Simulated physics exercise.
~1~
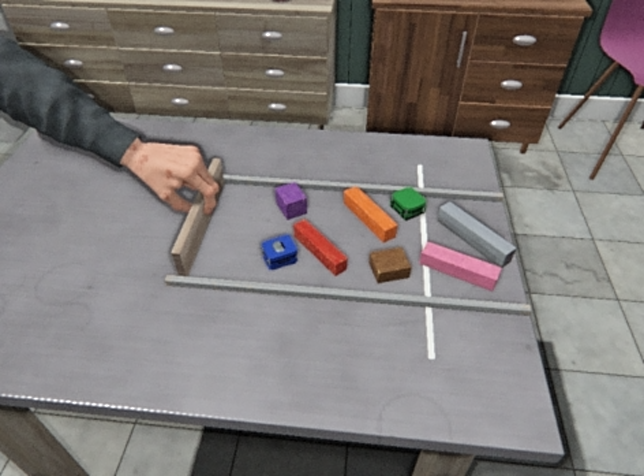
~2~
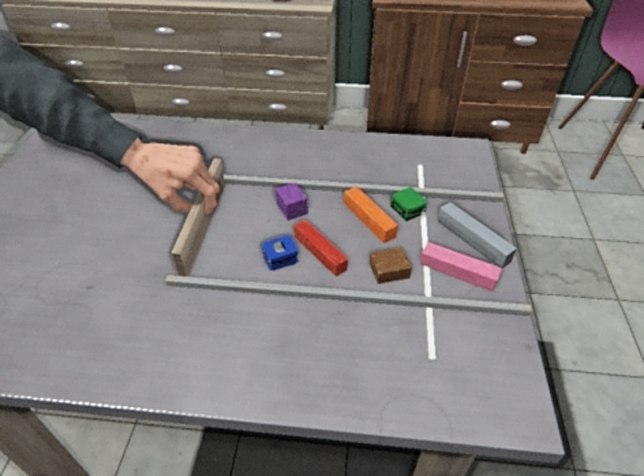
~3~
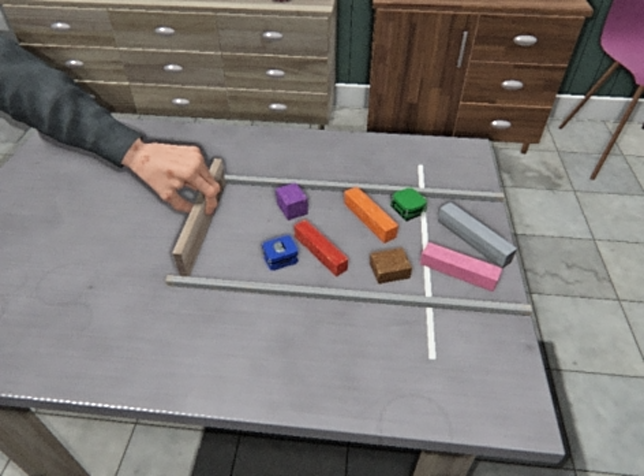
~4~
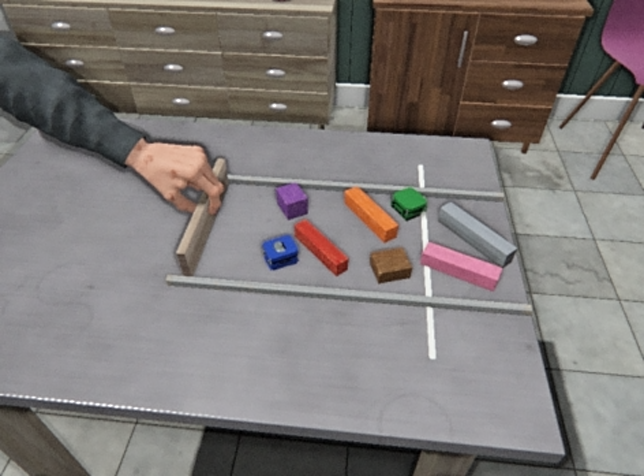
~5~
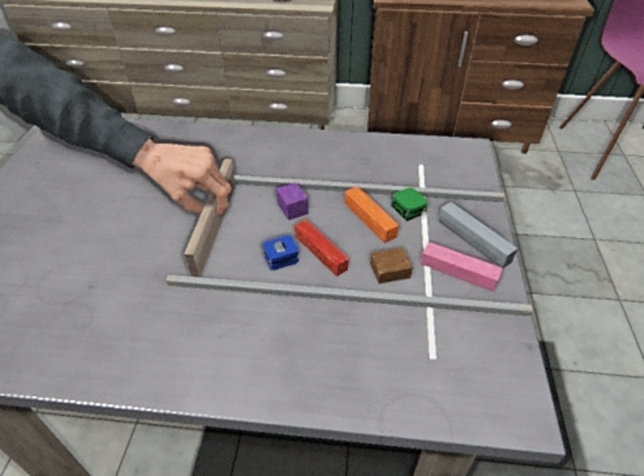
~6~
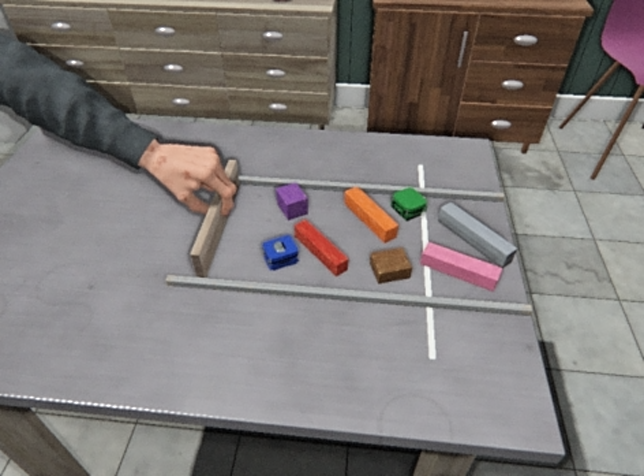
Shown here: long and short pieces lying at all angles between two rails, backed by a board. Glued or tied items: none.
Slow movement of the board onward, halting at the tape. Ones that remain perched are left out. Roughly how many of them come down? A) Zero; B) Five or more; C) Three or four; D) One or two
Zero (A).
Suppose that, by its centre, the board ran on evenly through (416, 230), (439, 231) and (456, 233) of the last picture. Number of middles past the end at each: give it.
Place by place, 0, 2 and 2.
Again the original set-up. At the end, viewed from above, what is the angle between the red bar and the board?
It sits some 30° out of line.
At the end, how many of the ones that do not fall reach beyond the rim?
I count 2 overhanging.
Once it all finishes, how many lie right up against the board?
3 are in contact with it.
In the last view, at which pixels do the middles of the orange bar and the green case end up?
Look around (456, 215) for the first and around (474, 204) for the second.
Soon after, none off yet; grey stick at rest near (475, 234); pink bar at rest near (460, 266); green case at rest near (409, 204).
After that, none off yet; grey stick at rest near (475, 234); pink bar displaced a little near (470, 263); green case displaced a little near (418, 205).
In the end, the number that fall off is zero.
